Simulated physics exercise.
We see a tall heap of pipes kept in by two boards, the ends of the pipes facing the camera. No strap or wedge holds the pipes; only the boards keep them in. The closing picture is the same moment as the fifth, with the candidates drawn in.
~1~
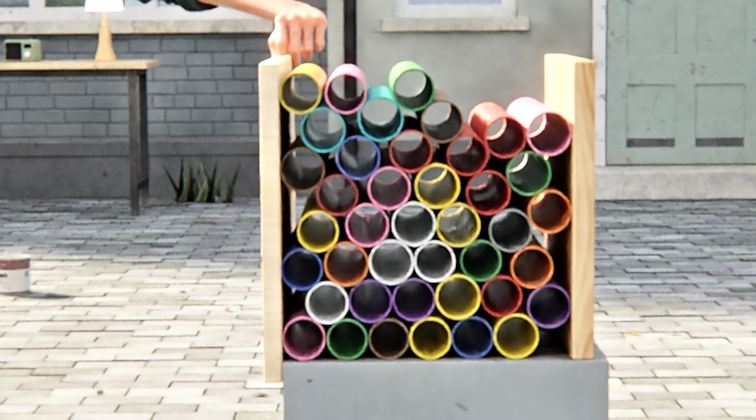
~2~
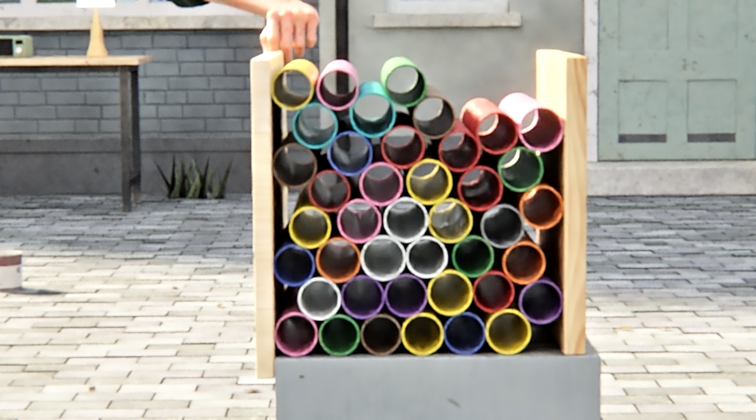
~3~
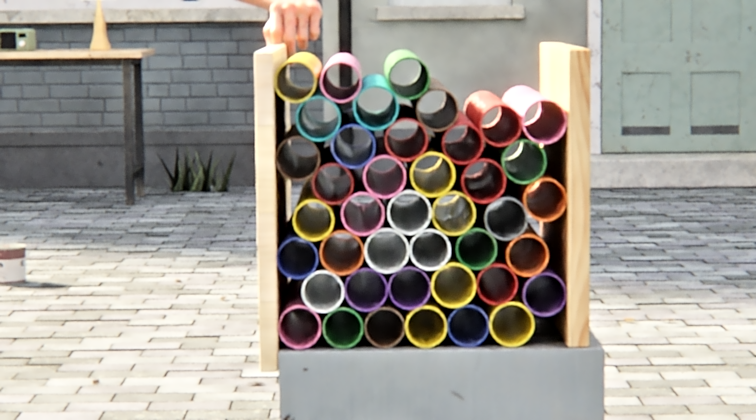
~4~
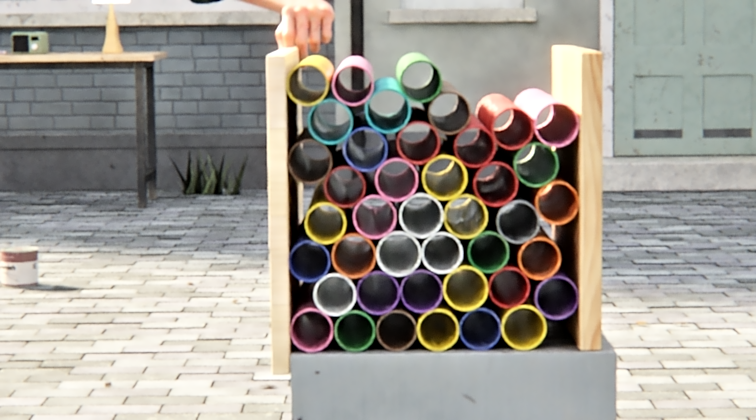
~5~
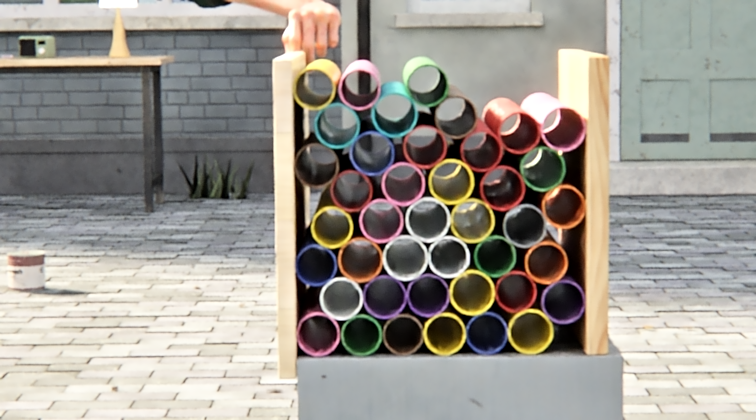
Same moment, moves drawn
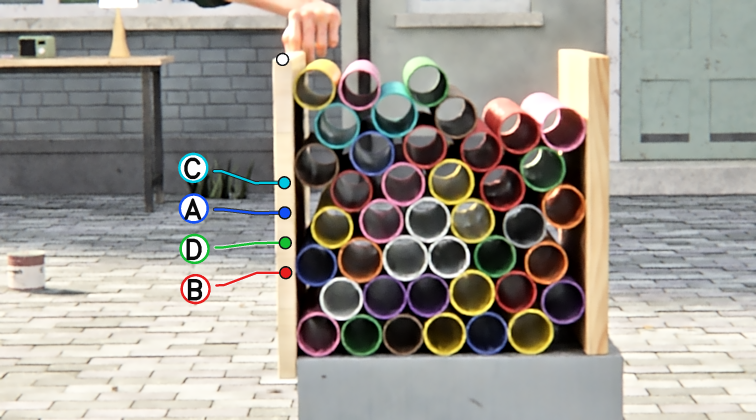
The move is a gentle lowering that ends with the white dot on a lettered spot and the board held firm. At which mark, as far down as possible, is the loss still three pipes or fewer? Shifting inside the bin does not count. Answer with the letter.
The answer is mark A.
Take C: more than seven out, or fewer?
At C, fewer than seven.
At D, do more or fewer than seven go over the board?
It loses fewer than seven.
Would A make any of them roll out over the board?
Yes.
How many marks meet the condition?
Two of them.
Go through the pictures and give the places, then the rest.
The first frame shows a turquoise pipe (381, 119); a green pipe (414, 90); side board (280, 205).
The second frame shows side board (272, 201); a pink pipe (296, 334).
The third frame shows a yellow pipe (512, 324); a blue pipe (298, 259).
The fourth frame shows a green pipe (489, 252); a white pipe (421, 216).
The fifth frame shows a pink pipe (403, 184); a red pipe (425, 147); a turquoise pipe (395, 114).
On the copy, A at (285, 213); B at (286, 272); C at (284, 183); D at (285, 243); the white dot at (283, 60).
On A. First, top of the board (293, 128).
Then, top of the board (294, 205).
Finally, top of the board (294, 212), one out over the board.
By contrast, B four out over the board; C one out over the board; D four out over the board.
